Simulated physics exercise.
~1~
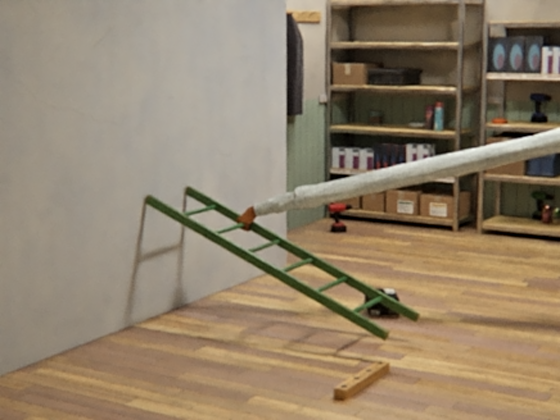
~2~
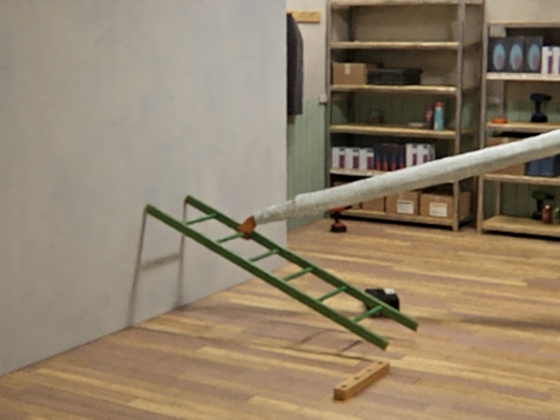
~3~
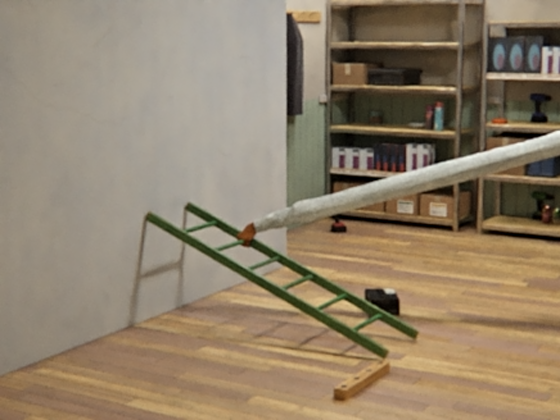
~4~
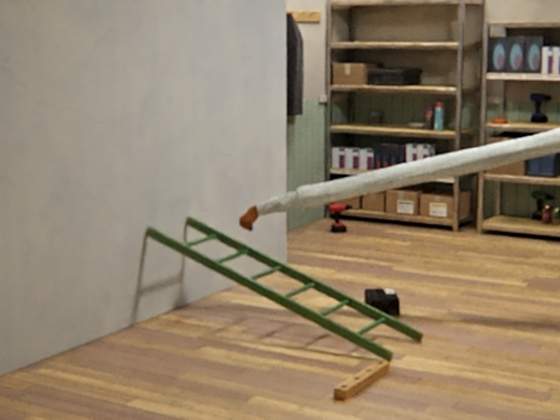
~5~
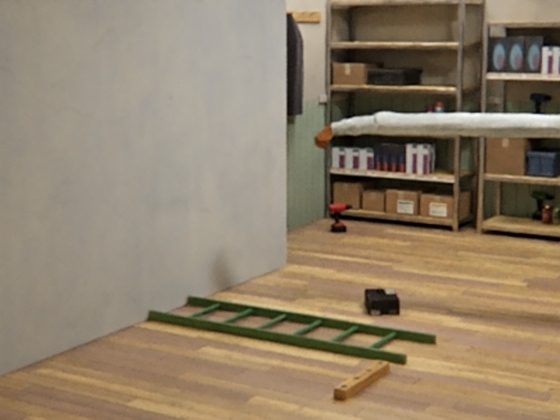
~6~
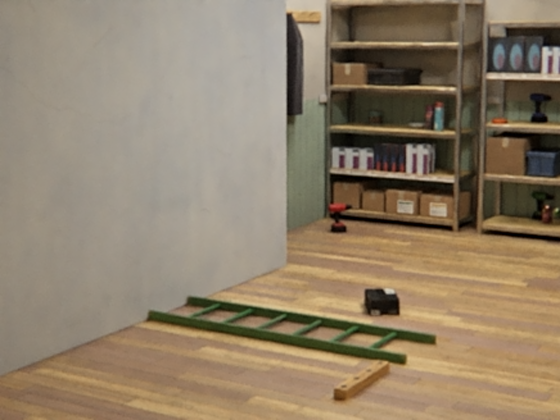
Workshop with stocked shelves, a pale-sleeved arm lowering a green rack against a wall and withdrawing before it slides flat.
